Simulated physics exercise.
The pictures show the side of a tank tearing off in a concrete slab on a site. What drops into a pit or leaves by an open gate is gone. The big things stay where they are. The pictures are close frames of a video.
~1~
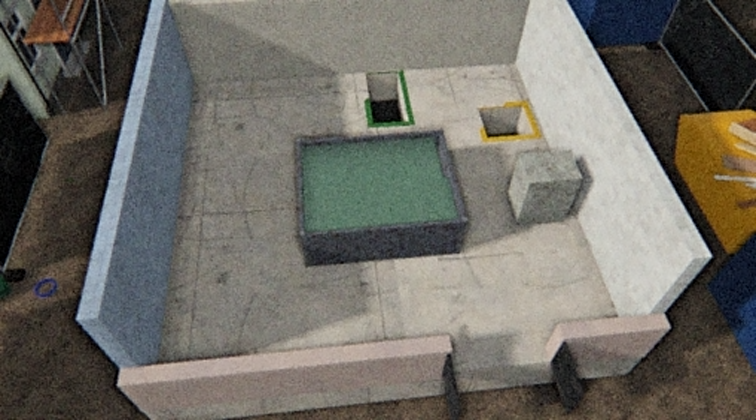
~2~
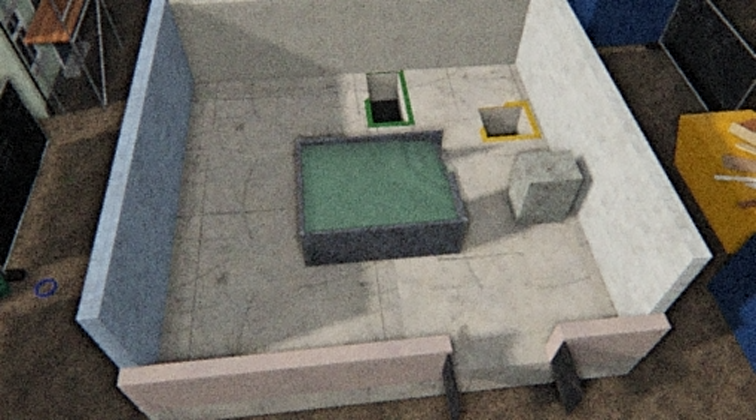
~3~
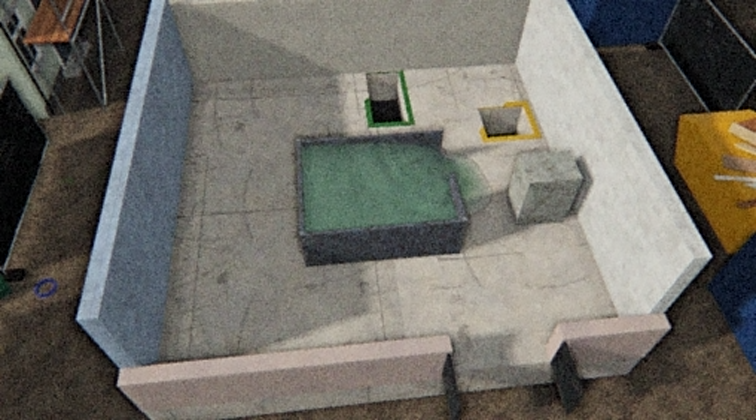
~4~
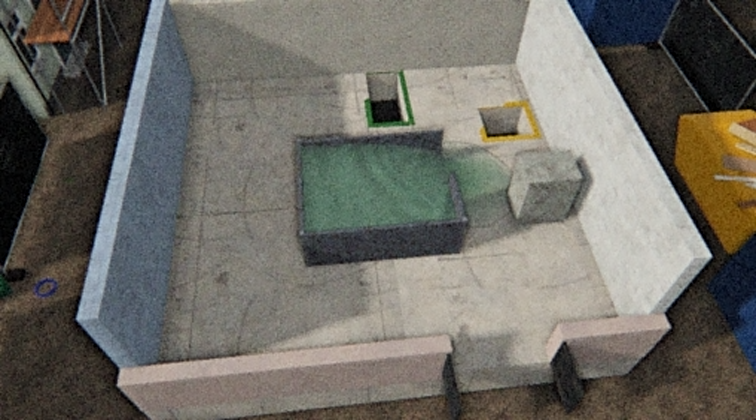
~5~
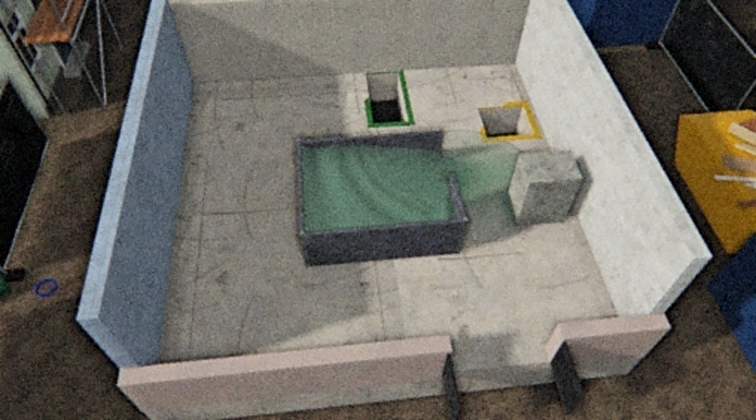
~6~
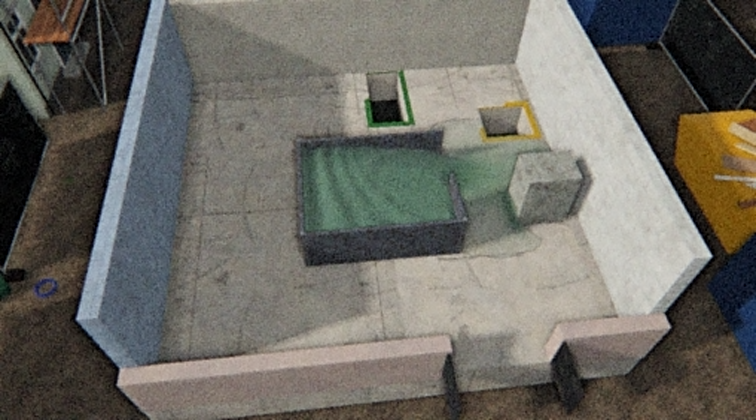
On a walled concrete slab, the right side of a dark tank gives way and green water pours out, spreading towards a grey block.
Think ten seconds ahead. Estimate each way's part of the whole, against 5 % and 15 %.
In the end: The gate takes from 5 to 15 %; the yellow pit takes above 15 %; the green pit takes not even 5 %.
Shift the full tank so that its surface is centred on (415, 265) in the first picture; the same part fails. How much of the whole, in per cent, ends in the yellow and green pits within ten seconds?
Parts in a hundred: Yellow 20, green 8.
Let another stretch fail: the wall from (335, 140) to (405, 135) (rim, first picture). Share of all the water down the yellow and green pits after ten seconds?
In per cent: Yellow 6, green 45.
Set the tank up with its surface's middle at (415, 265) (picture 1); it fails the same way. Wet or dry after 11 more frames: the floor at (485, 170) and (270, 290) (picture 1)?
One after the other: Wet, free of water.
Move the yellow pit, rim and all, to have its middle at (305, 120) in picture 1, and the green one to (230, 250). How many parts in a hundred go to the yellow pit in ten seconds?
Roughly, in per cent: Yellow 12.
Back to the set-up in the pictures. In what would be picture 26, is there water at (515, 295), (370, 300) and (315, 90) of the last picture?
In that order: Under water, clear, free of water.
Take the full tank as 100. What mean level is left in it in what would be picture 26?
Roughly 46 per cent.
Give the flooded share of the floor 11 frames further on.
About 30 per cent.
A moment on, water covers 20 % of the floor; the gate 0 %, the yellow pit 3 %, the green pit 0 %.
Next, water covers 30 % of the floor; the gate 0 %, the yellow pit 11 %, the green pit 0 %.
Then, water covers 30 % of the floor; the gate 2 %, the yellow pit 22 %, the green pit 0 %.
Later, water covers 50 % of the floor; the gate 5 %, the yellow pit 36 %, the green pit 1 %.
In the end, water covers 55 % of the floor; the gate 8 %, the yellow pit 48 %, the green pit 1 %.
